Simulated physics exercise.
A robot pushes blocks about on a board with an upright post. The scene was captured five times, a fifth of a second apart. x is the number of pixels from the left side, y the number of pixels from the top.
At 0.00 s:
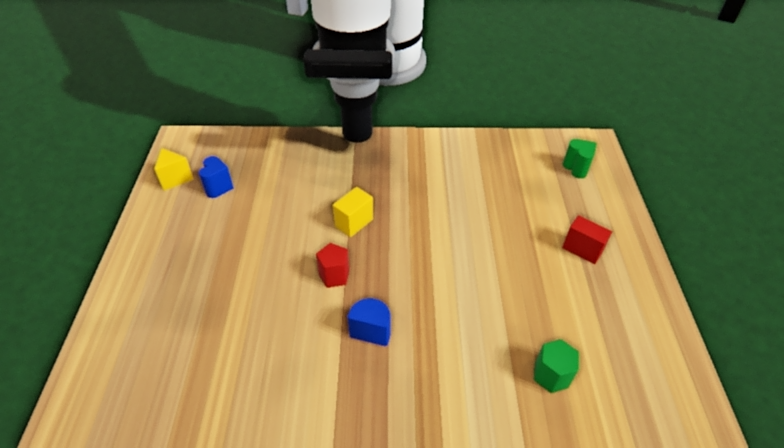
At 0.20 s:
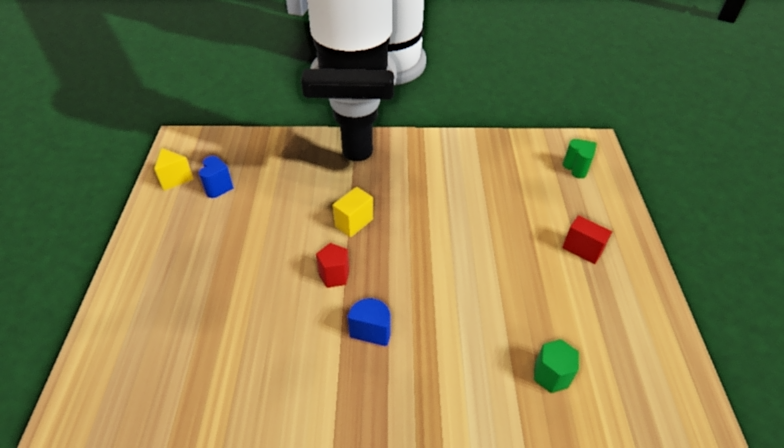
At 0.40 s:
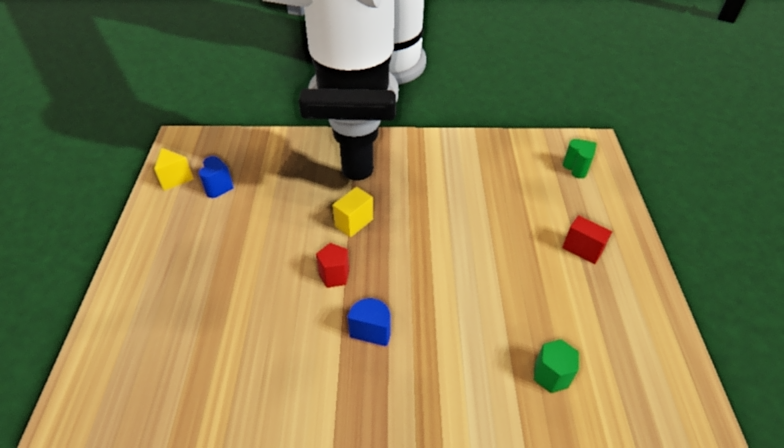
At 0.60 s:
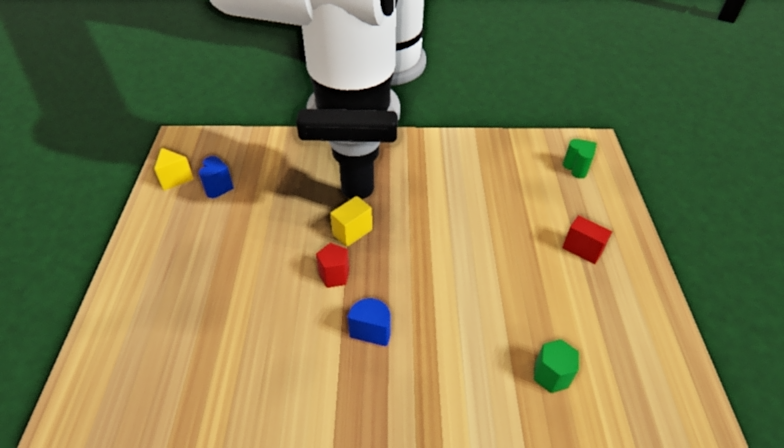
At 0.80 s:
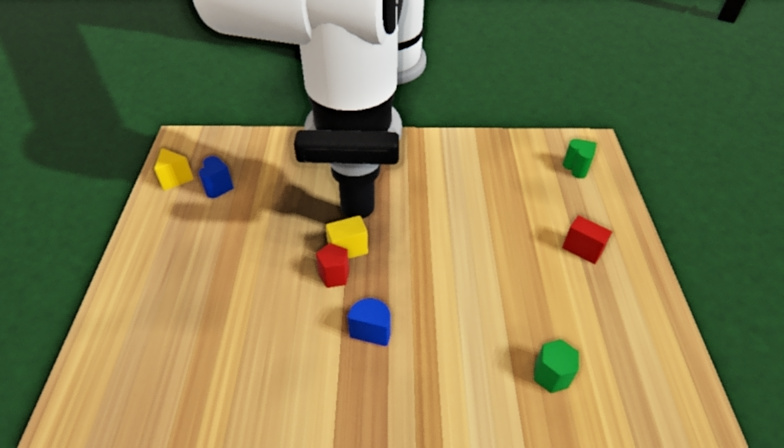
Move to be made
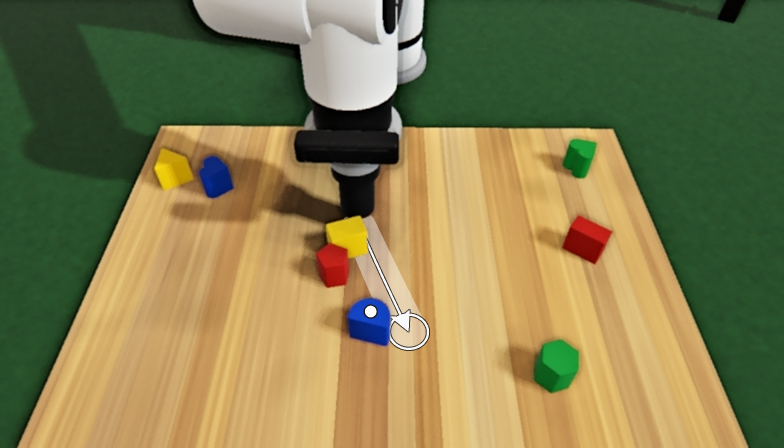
We see a robot arm move its dark post down a wooden board scattered with colored blocks, reaching a yellow block and pushing it a short way toward a nearby red block while the other blocks stay still.
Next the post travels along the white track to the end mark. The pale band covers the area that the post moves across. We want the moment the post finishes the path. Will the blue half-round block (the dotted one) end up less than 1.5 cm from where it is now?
I expect so.
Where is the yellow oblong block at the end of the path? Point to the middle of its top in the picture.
The answer is (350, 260).
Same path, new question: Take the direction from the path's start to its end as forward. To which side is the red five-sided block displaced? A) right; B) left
Choice A: Right.
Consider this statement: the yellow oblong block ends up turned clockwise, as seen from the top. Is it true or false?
This is true.
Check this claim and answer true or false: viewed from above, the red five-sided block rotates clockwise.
Verdict: True.
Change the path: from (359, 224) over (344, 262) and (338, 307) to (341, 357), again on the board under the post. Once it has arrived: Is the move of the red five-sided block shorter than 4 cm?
The answer is no.
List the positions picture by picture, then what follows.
In the first frame, post's lower end (357, 135); red five-sided block (332, 255); yellow oblong block (353, 201); blue half-round block (371, 312).
In the second frame, post (358, 153); blocks still.
In the third frame, post (358, 171); blocks still.
In the fourth frame, post (358, 190); yellow oblong block (351, 210).
In the fifth frame, post (358, 208); red five-sided block (332, 255); yellow oblong block (346, 228); blue half-round block (371, 312).
Drawn move, in a line from (359, 224) to (408, 331); the dot is on the blue half-round block.
What follows on the original path. One third of the way, post (373, 241); red five-sided block (326, 264), turned 30° clockwise; yellow oblong block (351, 253), turned 75° clockwise.
Two thirds of the way, post (390, 277); red five-sided block (323, 266), turned 40° clockwise; yellow oblong block (350, 260), turned 90° clockwise.
At the end, post (409, 317); red five-sided block (323, 266), turned 40° clockwise; yellow oblong block (350, 260), turned 90° clockwise; blue half-round block (370, 316), turned 15° clockwise.
